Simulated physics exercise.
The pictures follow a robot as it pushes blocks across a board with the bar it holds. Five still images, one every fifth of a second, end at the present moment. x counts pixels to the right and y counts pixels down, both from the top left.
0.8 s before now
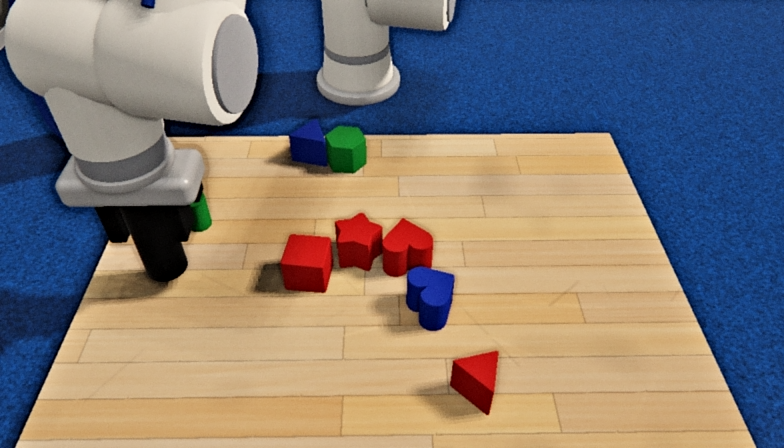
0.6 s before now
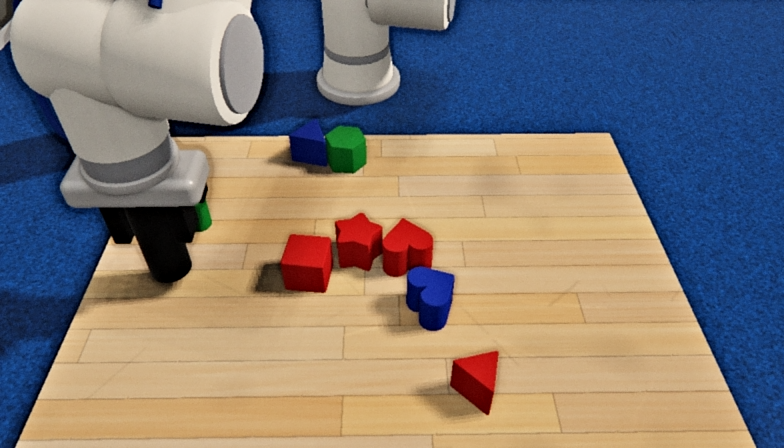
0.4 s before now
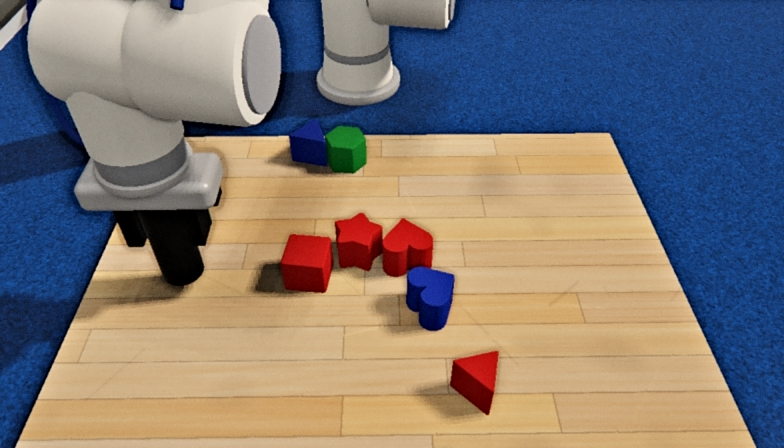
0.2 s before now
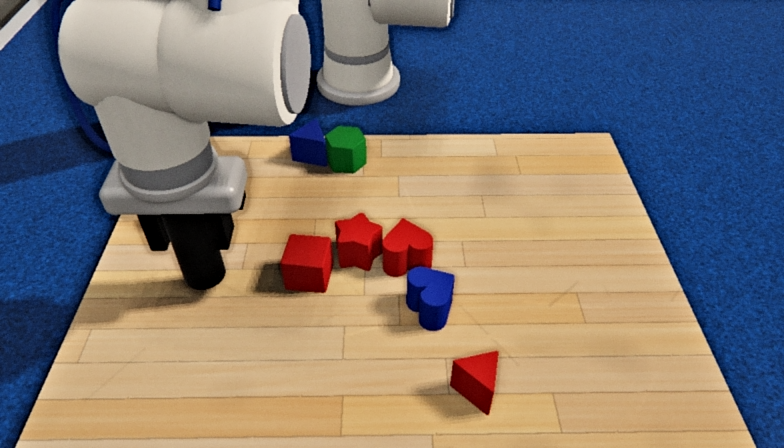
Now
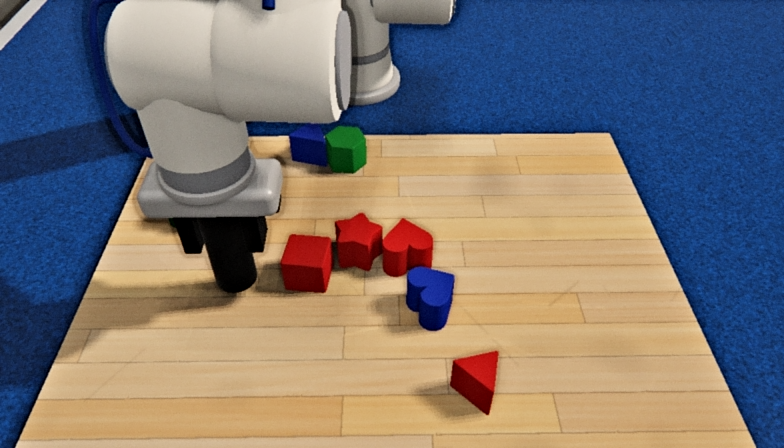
A robot arm moves its black bar rightward across the wooden board toward the red cube.
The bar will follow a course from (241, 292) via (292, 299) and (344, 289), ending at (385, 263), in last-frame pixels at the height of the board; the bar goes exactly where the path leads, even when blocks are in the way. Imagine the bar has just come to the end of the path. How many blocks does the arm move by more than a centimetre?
My best guess is that three blocks or more move over 1 cm.
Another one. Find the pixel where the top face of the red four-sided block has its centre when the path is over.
It ends at (353, 219).
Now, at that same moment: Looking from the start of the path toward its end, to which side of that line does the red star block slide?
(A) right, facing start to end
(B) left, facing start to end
B
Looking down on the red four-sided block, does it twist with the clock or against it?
That block twists counter-clockwise.
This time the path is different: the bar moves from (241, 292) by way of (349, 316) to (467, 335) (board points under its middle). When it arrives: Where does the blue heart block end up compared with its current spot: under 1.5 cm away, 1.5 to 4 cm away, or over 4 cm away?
Moves 1.5 to 4 cm.
On the path given first. One third of the way, bar at (291, 286); red four-sided block at (322, 245), turned 30° anticlockwise; red star block at (362, 225).
Two thirds of the way, bar at (344, 274); red four-sided block at (345, 232), turned 95° anticlockwise; red star block at (375, 208), turned 25° clockwise.
At the end, bar at (385, 250); red four-sided block at (353, 219), turned 135° anticlockwise; red star block at (381, 198), turned 40° clockwise; red heart block at (428, 227), turned 15° clockwise; blue heart block in place.
